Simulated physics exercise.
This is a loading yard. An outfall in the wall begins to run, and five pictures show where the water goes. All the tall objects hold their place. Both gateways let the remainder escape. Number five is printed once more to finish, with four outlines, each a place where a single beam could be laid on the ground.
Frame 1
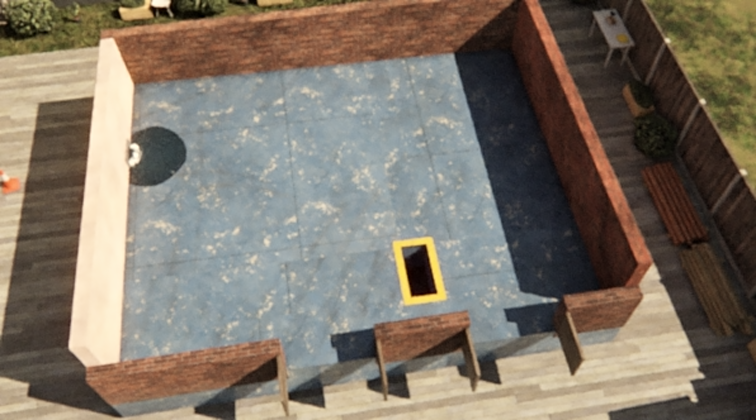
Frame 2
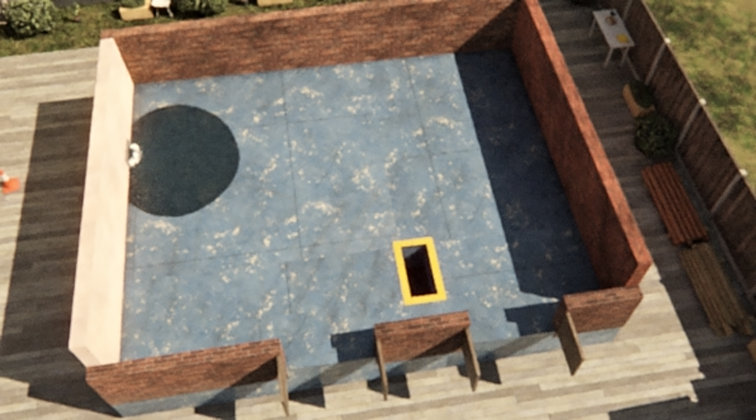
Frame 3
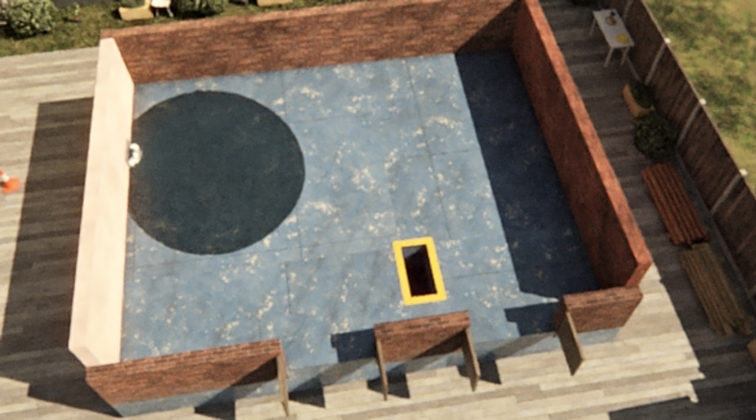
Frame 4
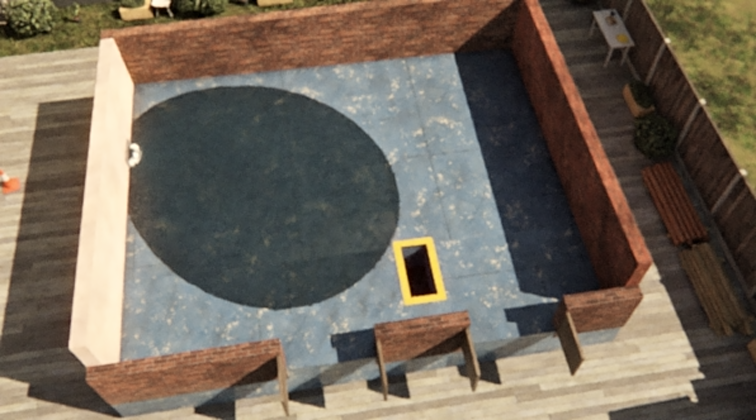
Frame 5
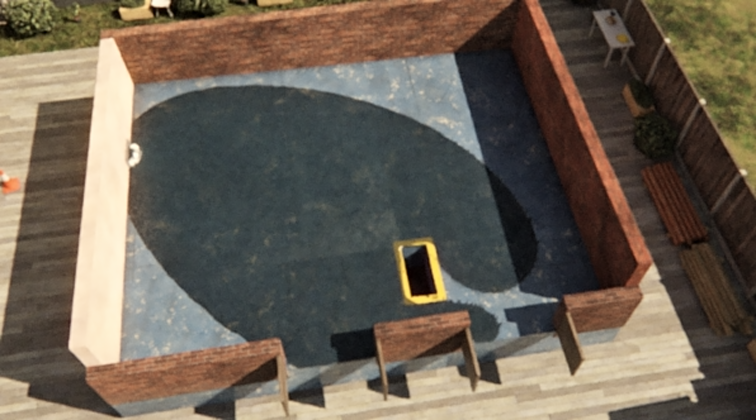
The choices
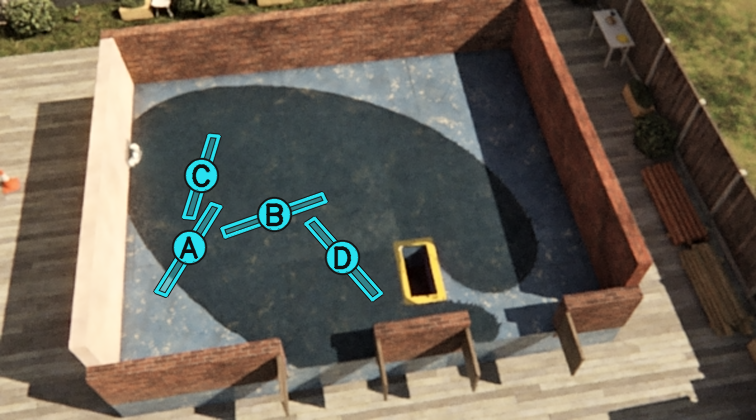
In a brick-walled loading yard seen from above, dark water spreads from an outfall at the left wall across the blue floor, widening rightward until it surrounds the yellow-edged drain pit and enters it.
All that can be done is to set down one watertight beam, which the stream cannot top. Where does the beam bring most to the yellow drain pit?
Spot A.
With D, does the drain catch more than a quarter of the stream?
No.
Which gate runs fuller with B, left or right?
More leaves on the right.
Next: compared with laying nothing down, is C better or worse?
Spot C is worse.
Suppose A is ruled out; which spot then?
Spot D.
On the marked copy, A from (161, 293) to (215, 205); B from (223, 232) to (323, 197); C from (188, 217) to (214, 135); D from (310, 221) to (376, 296).
If A is chosen, about 25 % of the stream runs into the yellow drain pit, about 73 % out by the gates.
If B is chosen, about 7 % of the stream runs into the yellow drain pit, about 93 % out by the gates.
If C is chosen, about 7 % of the stream runs into the yellow drain pit, about 91 % out by the gates.
If D is chosen, about 17 % of the stream runs into the yellow drain pit, about 81 % out by the gates.
